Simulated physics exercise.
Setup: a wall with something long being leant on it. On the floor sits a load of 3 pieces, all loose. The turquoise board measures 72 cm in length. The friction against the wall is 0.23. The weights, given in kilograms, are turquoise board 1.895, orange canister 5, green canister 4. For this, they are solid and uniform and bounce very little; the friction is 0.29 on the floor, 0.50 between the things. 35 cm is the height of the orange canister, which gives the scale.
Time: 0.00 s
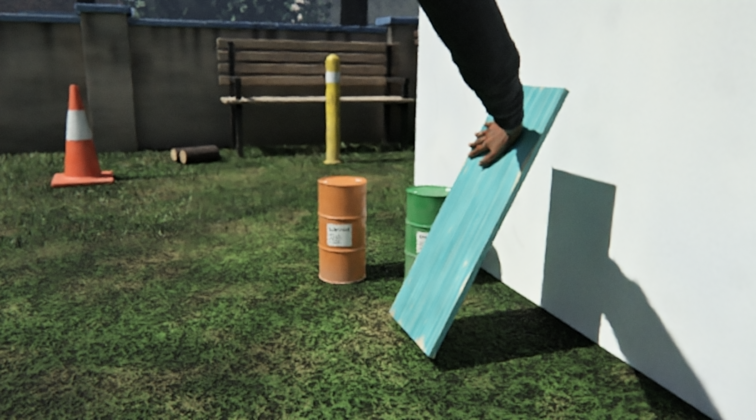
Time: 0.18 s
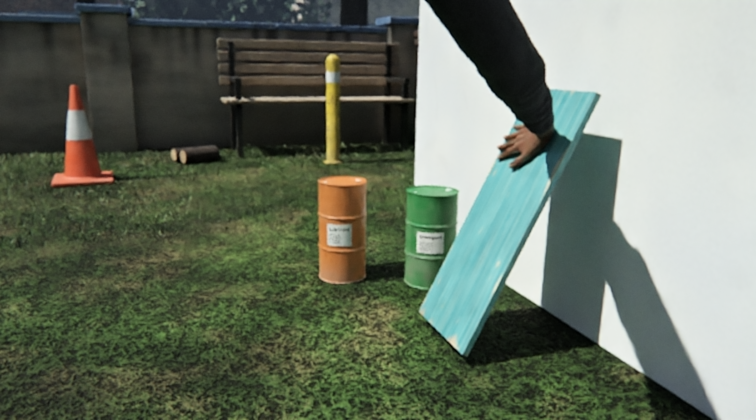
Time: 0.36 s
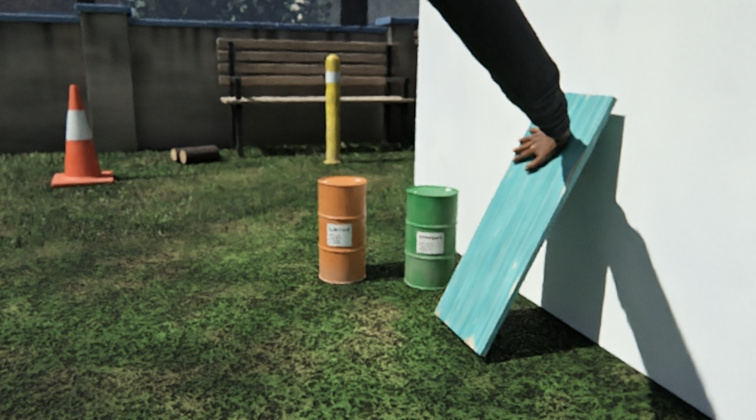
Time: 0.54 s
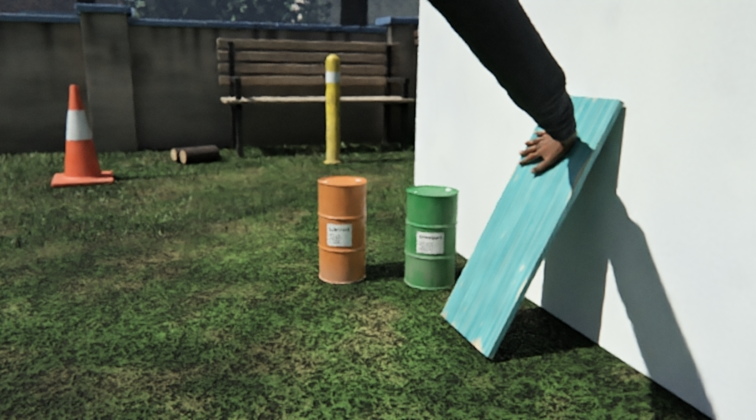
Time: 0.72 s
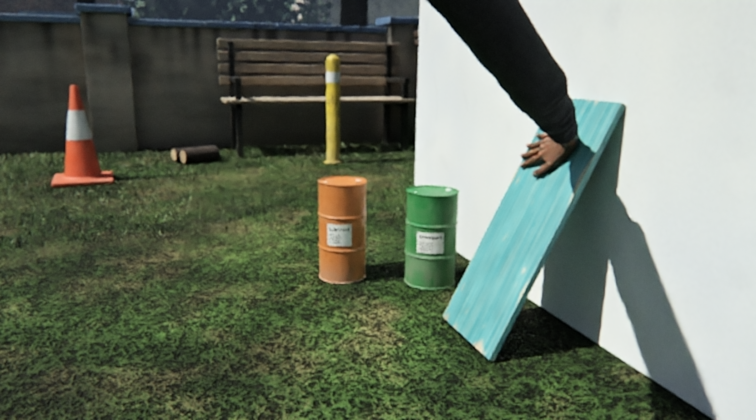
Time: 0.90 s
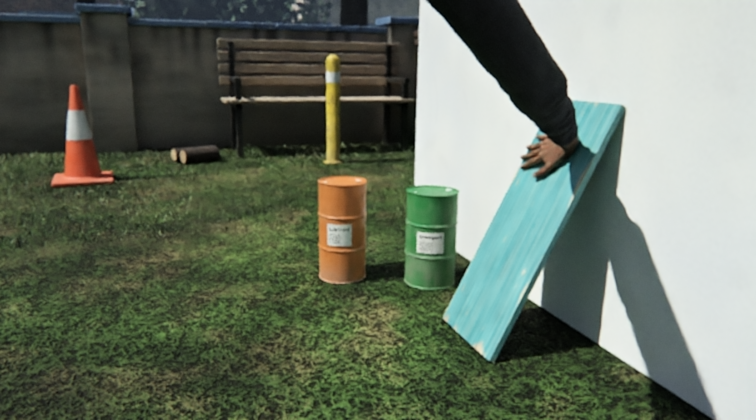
A turquoise board, gripped near its top by a dark-sleeved arm reaching in from above, slants beside a white wall on a sunlit lawn, seen from a slightly raised, unmoving view. An orange canister and a green one stand left of it, with a traffic cone, yellow post and wooden bench behind. The hand shifts the board a short way right, uncovering the green canister, then slows until both are still.
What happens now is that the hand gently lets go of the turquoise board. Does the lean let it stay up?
Yes.
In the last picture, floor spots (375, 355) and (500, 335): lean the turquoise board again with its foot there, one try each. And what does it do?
First try: It slips out; second try: It remains leaning.
After 1.30 s, no change.
After 1.80 s, turquoise board resting near (526, 223).
In the end (2.2 s), all 3 under 10 cm from the start. At the end, from the last picture's camera, turquoise board near (526, 223). The board stays up.
